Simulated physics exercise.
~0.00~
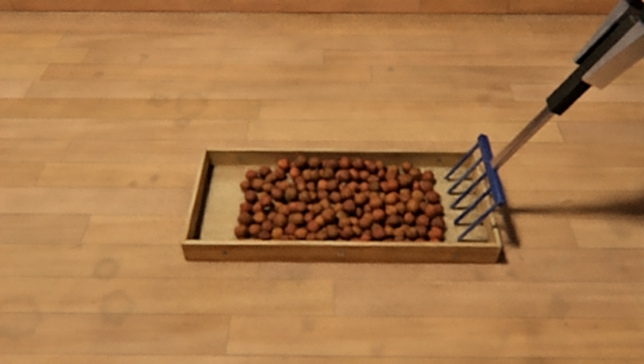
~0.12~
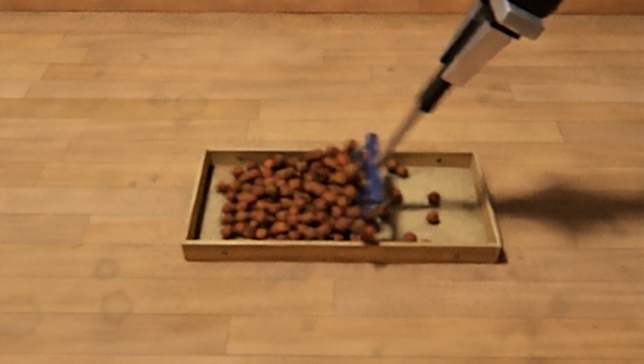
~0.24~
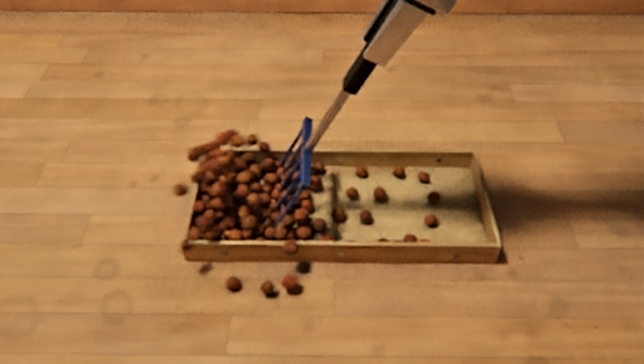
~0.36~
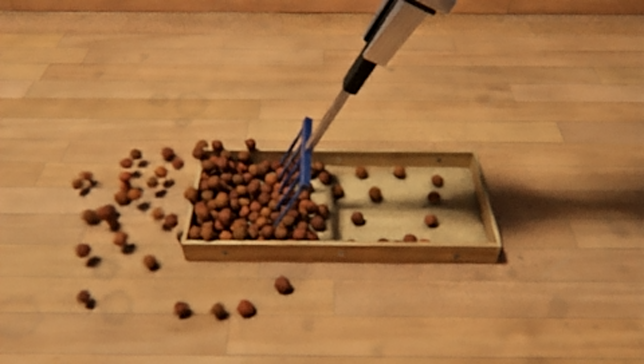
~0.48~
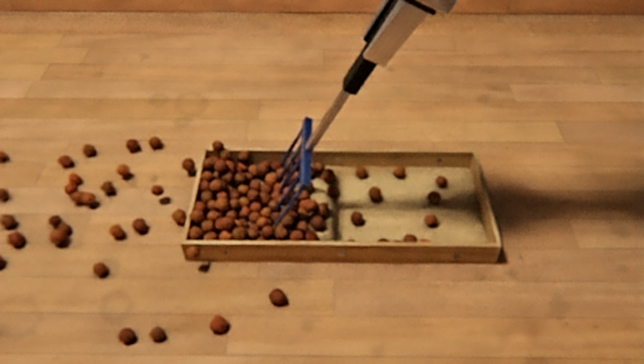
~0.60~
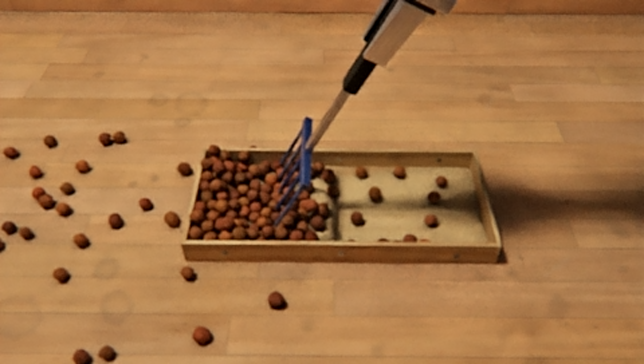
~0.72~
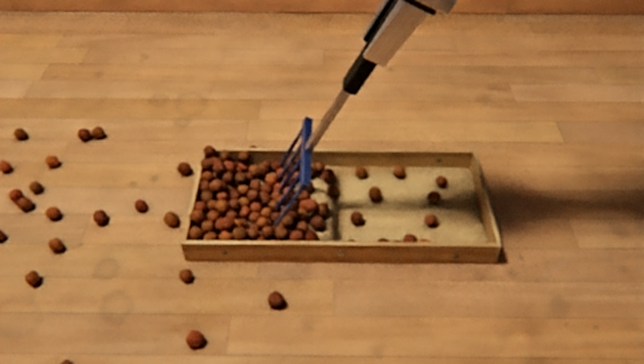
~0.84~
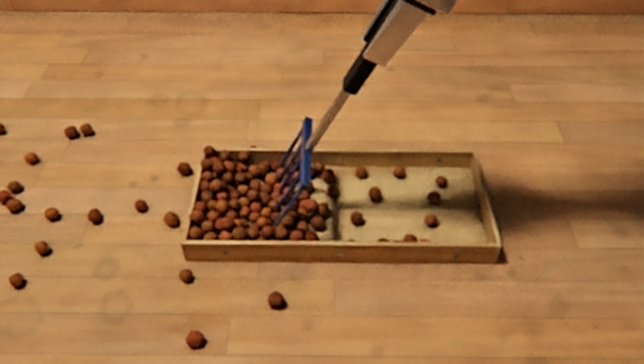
To begin with, a shallow wooden tray full of round brown hazelnuts sits on a wooden table, with a blue rake on a mechanical arm at its right end. The rake sweeps left through the tray, pushing the nuts into a heap and leaving a few behind. As it nears the left part, the heap spills over the rim, and nuts tumble onto the table. The rake stops while the loose nuts roll away to the left and toward the front. Finally, most of the nuts rest packed in the tray's left half, with a moderate share scattered outside.
